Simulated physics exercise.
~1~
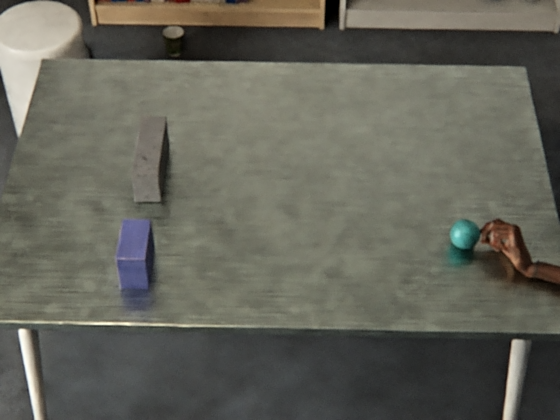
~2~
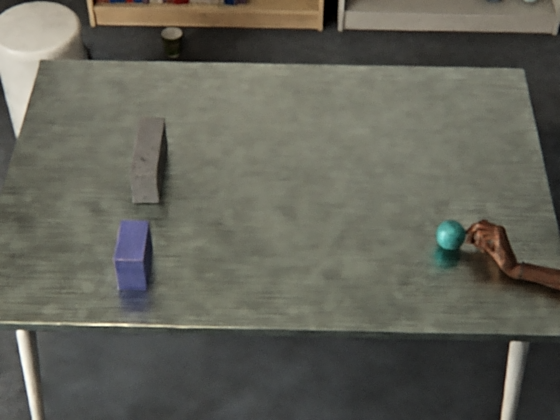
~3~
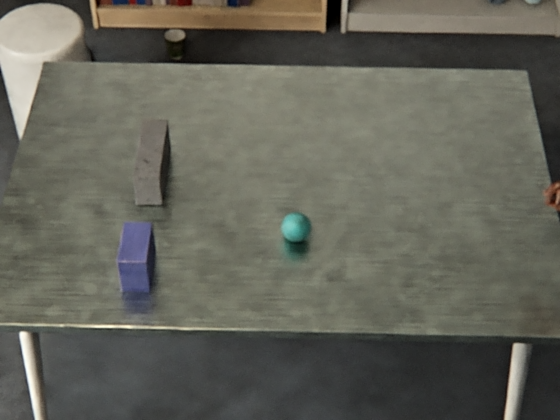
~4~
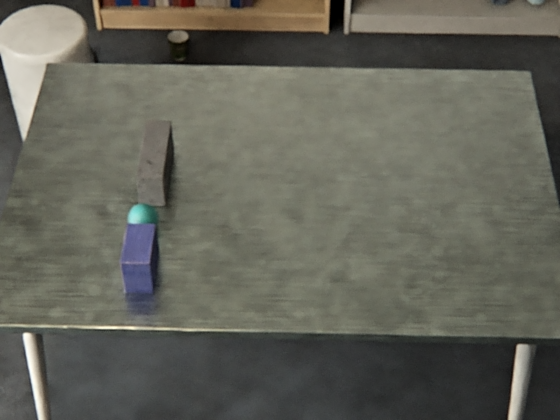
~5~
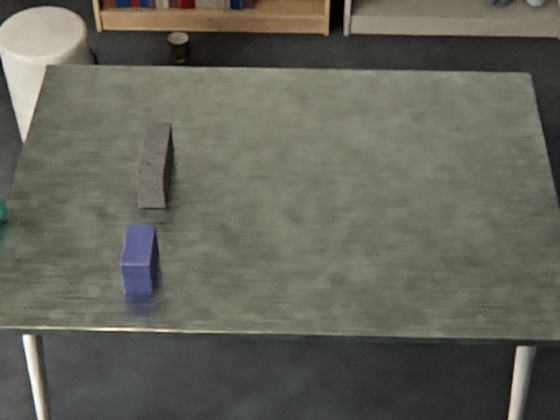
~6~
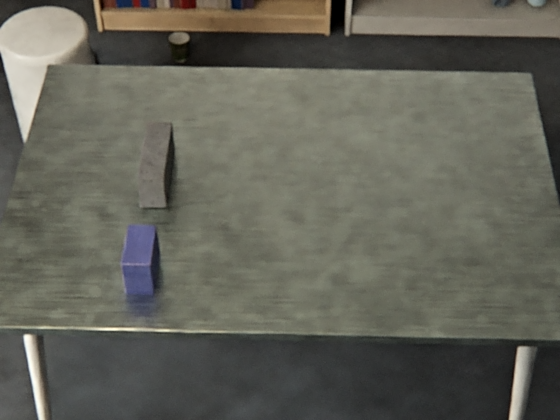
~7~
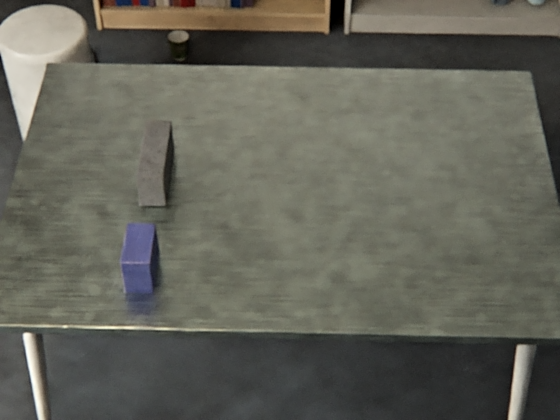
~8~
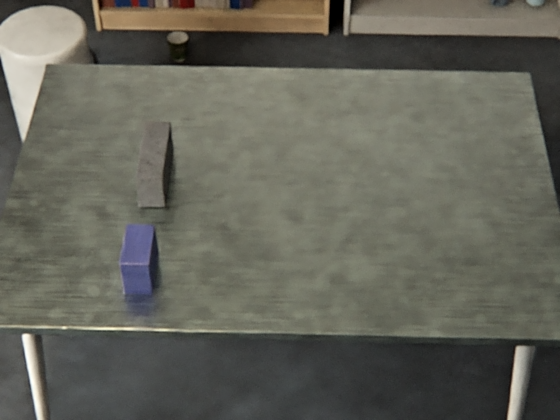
A hand at the right side of a table sent a turquoise ball rolling left and drew back, and the ball passed through the gap between a grey brick and a blue block, then rolled out of sight, leaving both standing.
